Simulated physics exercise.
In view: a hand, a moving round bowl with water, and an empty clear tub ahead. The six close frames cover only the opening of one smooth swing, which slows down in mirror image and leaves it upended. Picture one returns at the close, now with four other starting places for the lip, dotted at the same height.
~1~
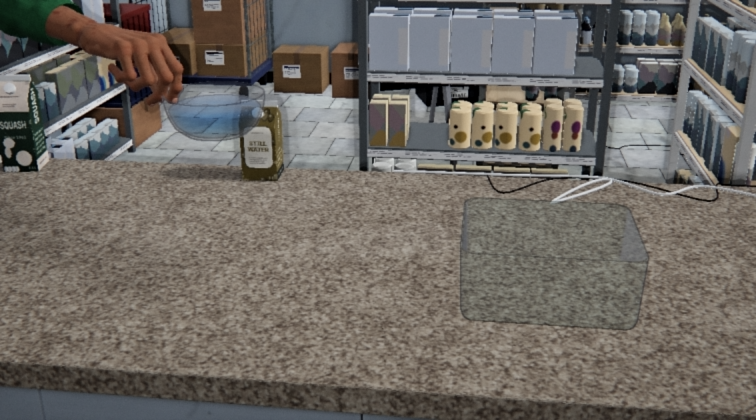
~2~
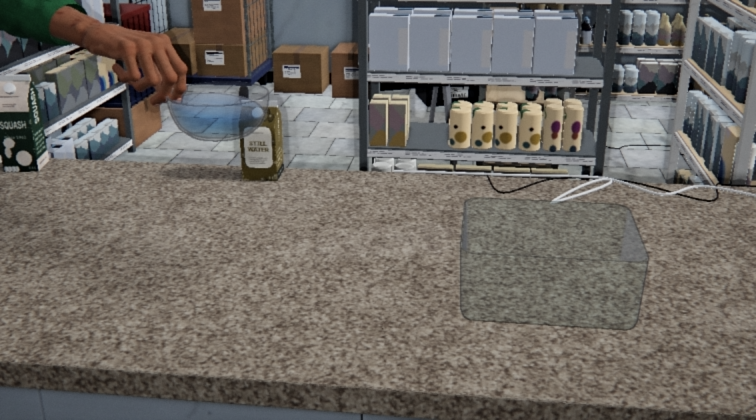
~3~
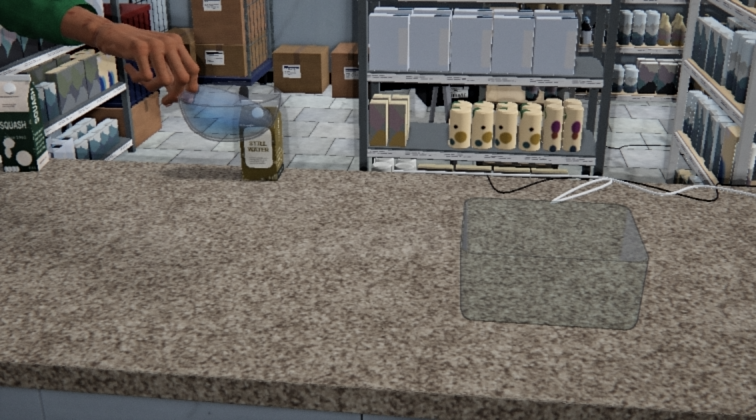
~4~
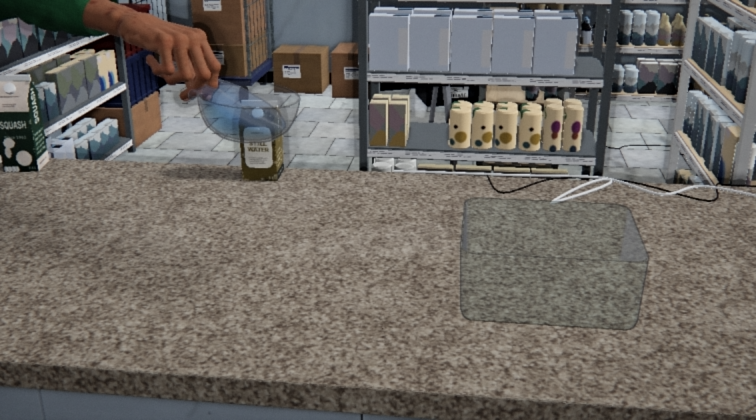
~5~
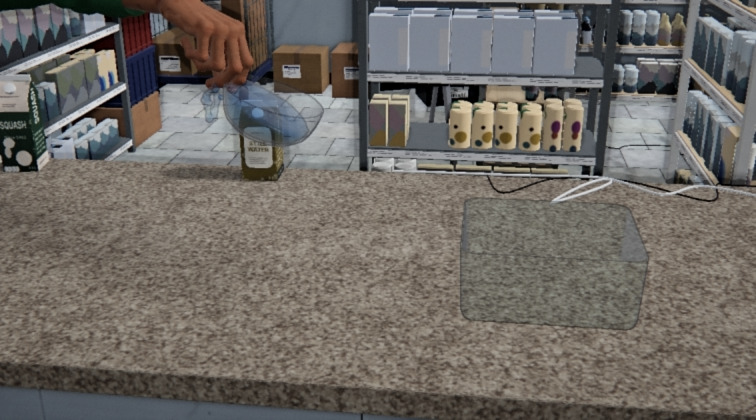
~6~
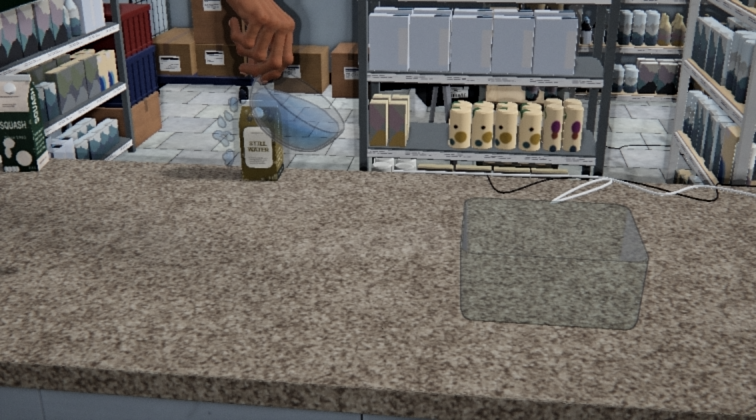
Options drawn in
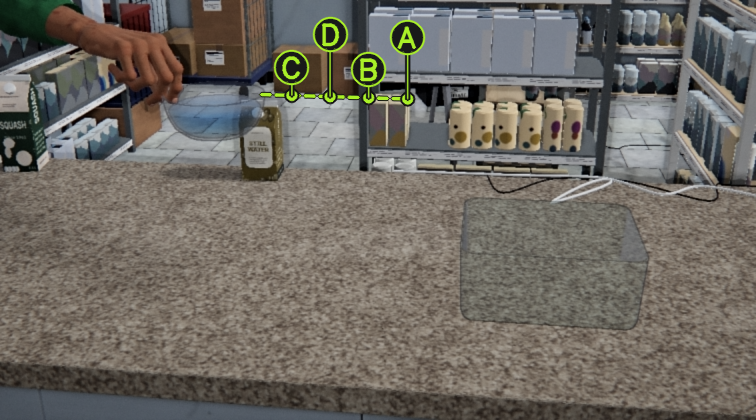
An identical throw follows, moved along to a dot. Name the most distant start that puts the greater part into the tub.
Go for C.
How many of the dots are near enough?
All of them.
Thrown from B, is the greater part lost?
No.
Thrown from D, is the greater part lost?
No, that is safe.
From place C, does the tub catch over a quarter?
Yes, it does.
In lime, A at (407, 99); B at (368, 97); C at (291, 95); D at (330, 96).
With A, about 80 % lands in the tub, 8 % falls short and 13 % goes beside or beyond.
With B, about 85 % lands in the tub, 12 % falls short and 3 % goes beside or beyond.
With C, about 64 % lands in the tub, 23 % falls short and 13 % goes beside or beyond.
With D, about 70 % lands in the tub, 14 % falls short and 17 % goes beside or beyond.
